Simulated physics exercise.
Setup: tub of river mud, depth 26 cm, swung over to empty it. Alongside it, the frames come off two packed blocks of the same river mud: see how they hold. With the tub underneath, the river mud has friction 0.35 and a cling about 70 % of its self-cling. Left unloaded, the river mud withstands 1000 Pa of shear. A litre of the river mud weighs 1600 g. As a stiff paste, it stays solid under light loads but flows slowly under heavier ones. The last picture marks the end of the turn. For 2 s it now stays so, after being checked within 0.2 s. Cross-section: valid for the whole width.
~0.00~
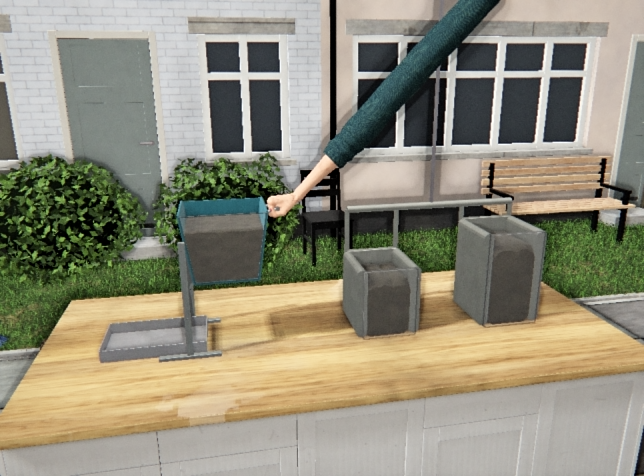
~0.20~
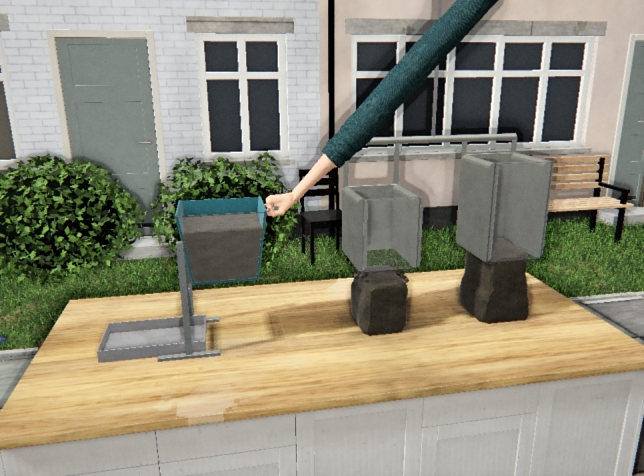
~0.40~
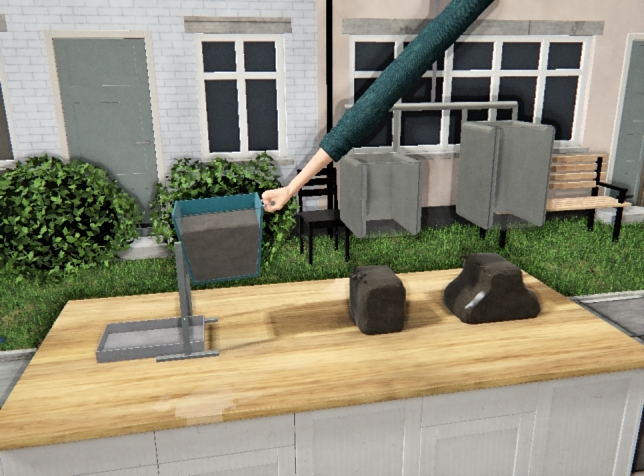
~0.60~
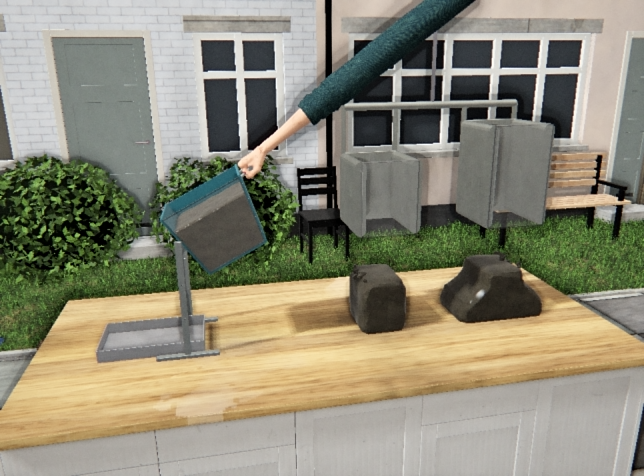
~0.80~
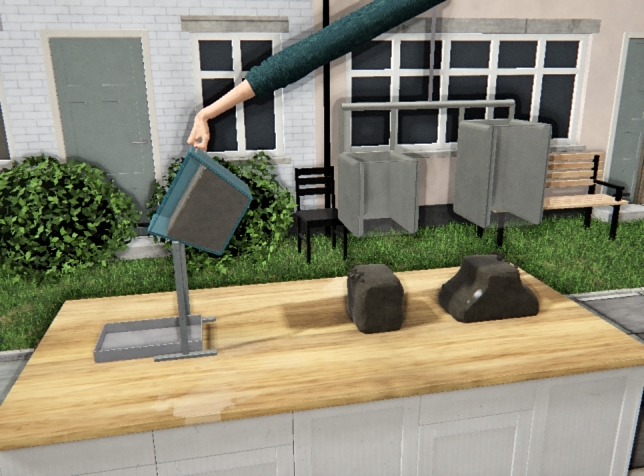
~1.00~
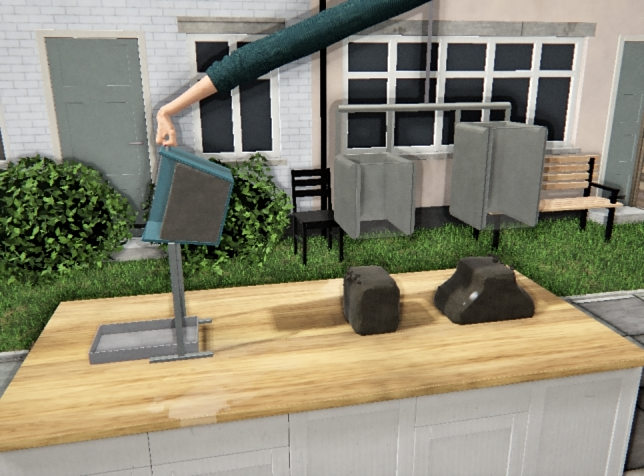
Grey box molds lift off two dark mud blocks, the right one slumps, and a hand tilts a tub.
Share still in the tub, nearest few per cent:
100 %.
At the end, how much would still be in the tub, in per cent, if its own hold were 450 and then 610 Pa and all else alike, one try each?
60 in a hundred, followed by 75 in a hundred.
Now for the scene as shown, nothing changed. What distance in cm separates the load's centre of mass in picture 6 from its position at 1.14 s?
0 cm.
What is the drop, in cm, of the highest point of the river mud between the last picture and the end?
Roughly 0 cm.
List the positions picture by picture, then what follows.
In the first frame, handle-side rim at (266, 212), tilt 0 degrees; top of the river mud at (201, 232); blocks stand 24 cm, 36 cm (left to right).
In the second frame, handle-side rim at (264, 211), tilt 0 degrees; top of the river mud at (200, 231); blocks stand 24 cm, 32 cm (left to right).
In the third frame, handle-side rim at (261, 207), tilt 3 degrees; top of the river mud at (254, 224); blocks stand 23 cm, 24 cm (left to right).
In the fourth frame, handle-side rim at (238, 177), tilt 27 degrees; top of the river mud at (241, 195); blocks stand 23 cm, 23 cm (left to right).
In the fifth frame, handle-side rim at (190, 155), tilt 58 degrees; top of the river mud at (207, 169); blocks stand 23 cm, 23 cm (left to right).
In the sixth frame, handle-side rim at (159, 154), tilt 74 degrees; top of the river mud at (181, 166); blocks stand 23 cm, 23 cm (left to right).
After 1.14 s, the tub is at 74 degrees and holds 100 %.
After 1.31 s, the tub is at 74 degrees and holds 100 %.
After 1.48 s, the tub is at 74 degrees and holds 100 %.
After 1.65 s, the tub is at 74 degrees and holds 100 %.
After 3.00 s, at the end, the tub is at 74 degrees and holds 100 %.
